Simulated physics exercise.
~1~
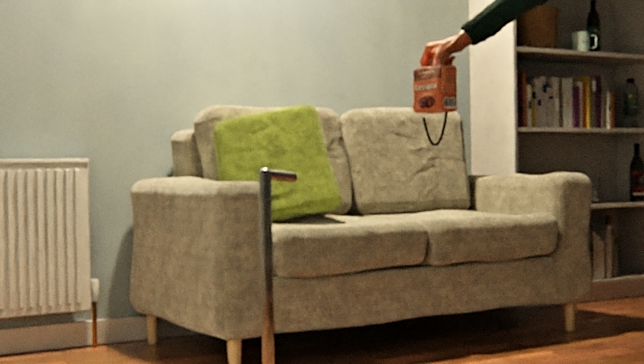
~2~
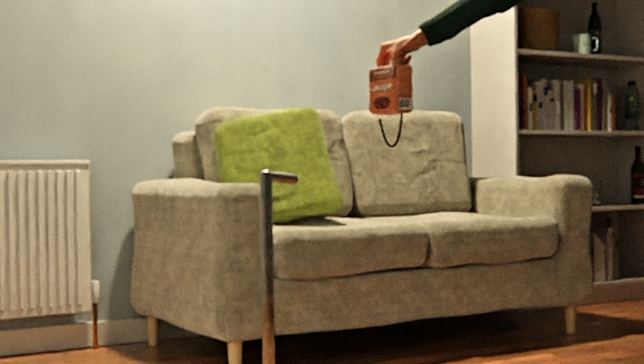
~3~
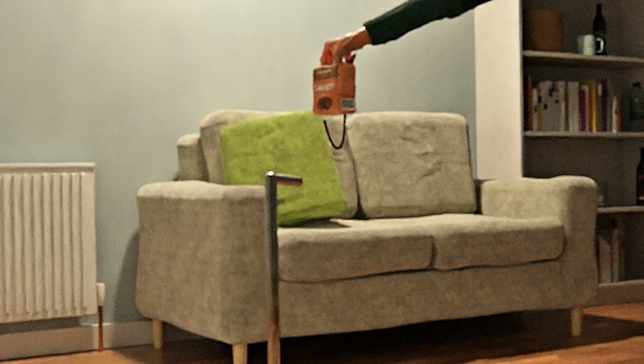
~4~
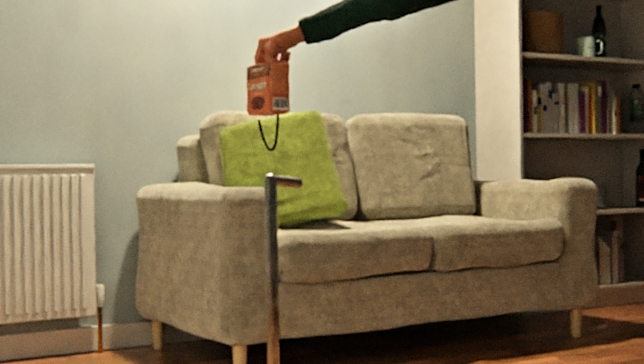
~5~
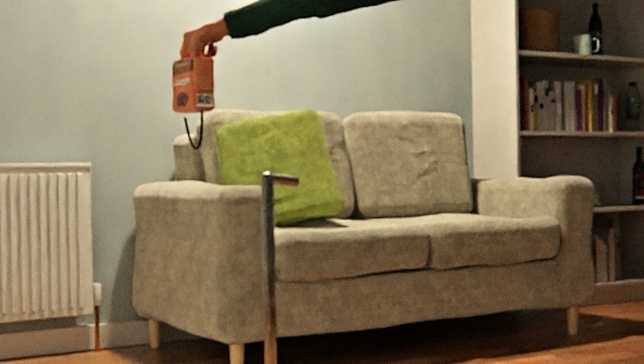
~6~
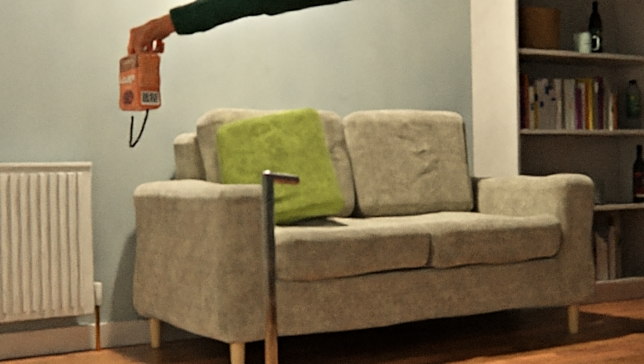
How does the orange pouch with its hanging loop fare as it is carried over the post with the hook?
The pouch passes clear of the post, and its loop does not catch on the hook. It ends up to the left of the post, still held by the hand.
The video shows a hand in a dark green sleeve carrying an orange pouch with a dark hanging loop leftward above a sofa with a green cushion. It passes over a metal post with a sideways hook and ends up beyond it, still held in the air.
